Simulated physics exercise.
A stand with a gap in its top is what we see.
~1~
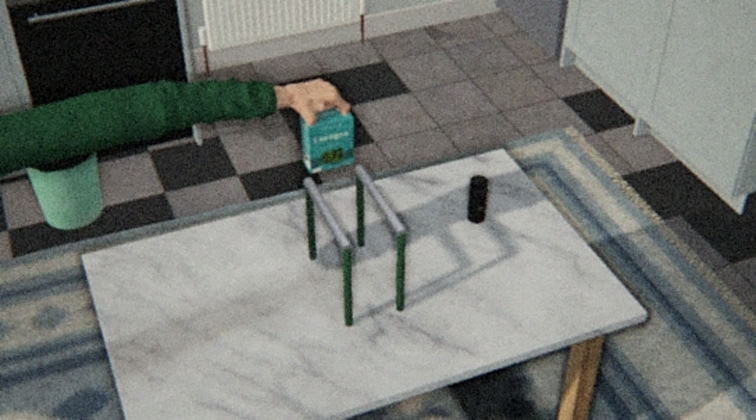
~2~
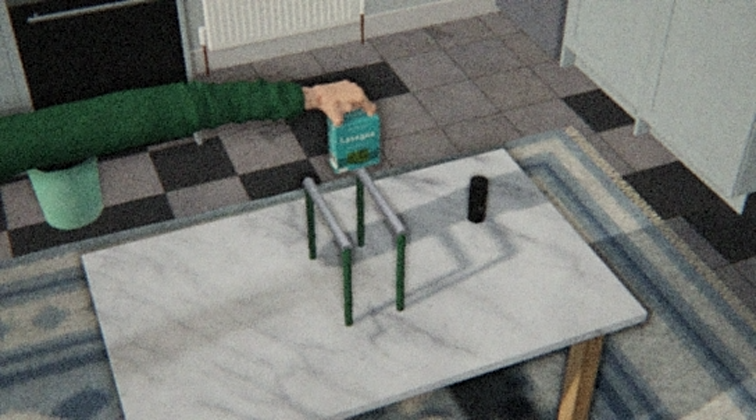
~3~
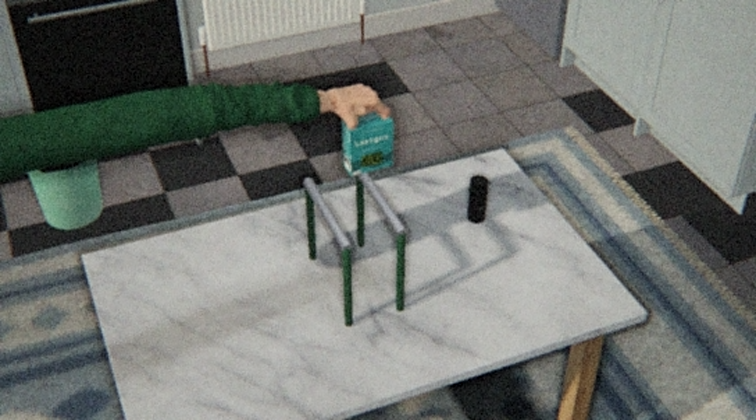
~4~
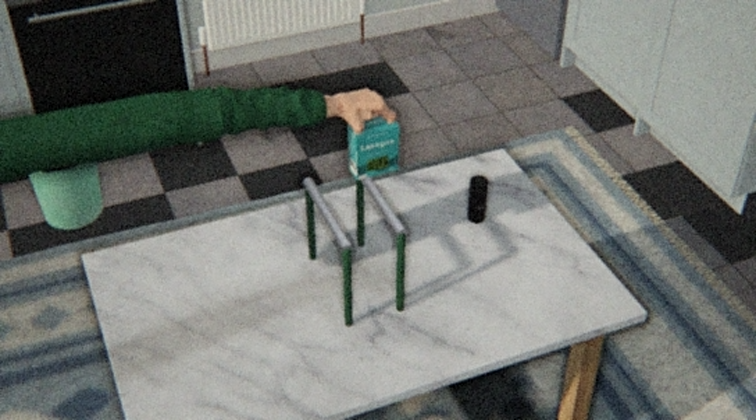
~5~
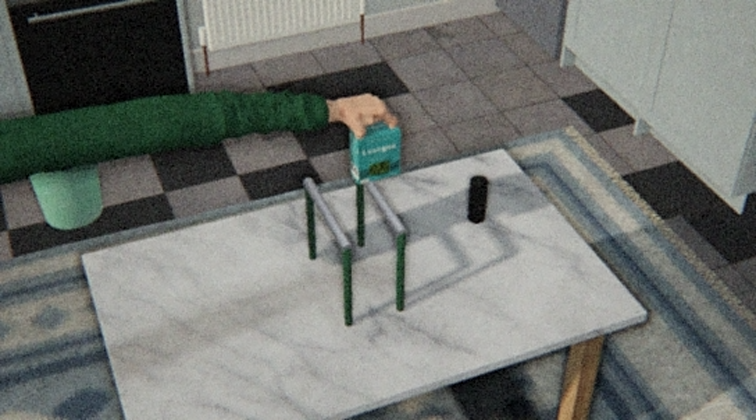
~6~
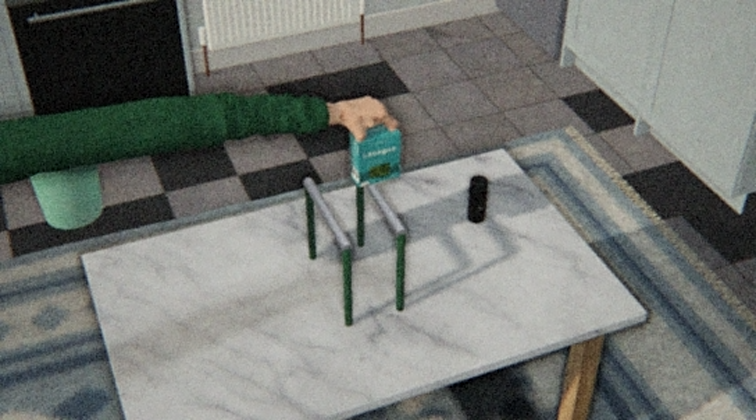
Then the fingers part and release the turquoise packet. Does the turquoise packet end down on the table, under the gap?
My guess is it gets held up.
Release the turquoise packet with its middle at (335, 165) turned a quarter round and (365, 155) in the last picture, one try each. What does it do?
First, it drops through; second, it lodges.
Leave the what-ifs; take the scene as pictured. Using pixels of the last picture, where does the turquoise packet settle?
Roughly (353, 196).
Then, 0.20 s after the last picture, turquoise packet slid a little near (375, 172).
Then, 0.30 s after the last picture, turquoise packet tipped 16° from how it was near (369, 179).
Then, 0.40 s after the last picture, turquoise packet tipped 56° from how it was near (354, 193).
At rest, tipped over on the stand or table, turquoise packet; black shaker in place. Seen from the same camera at the end, turquoise packet near (353, 196). The packet is caught.
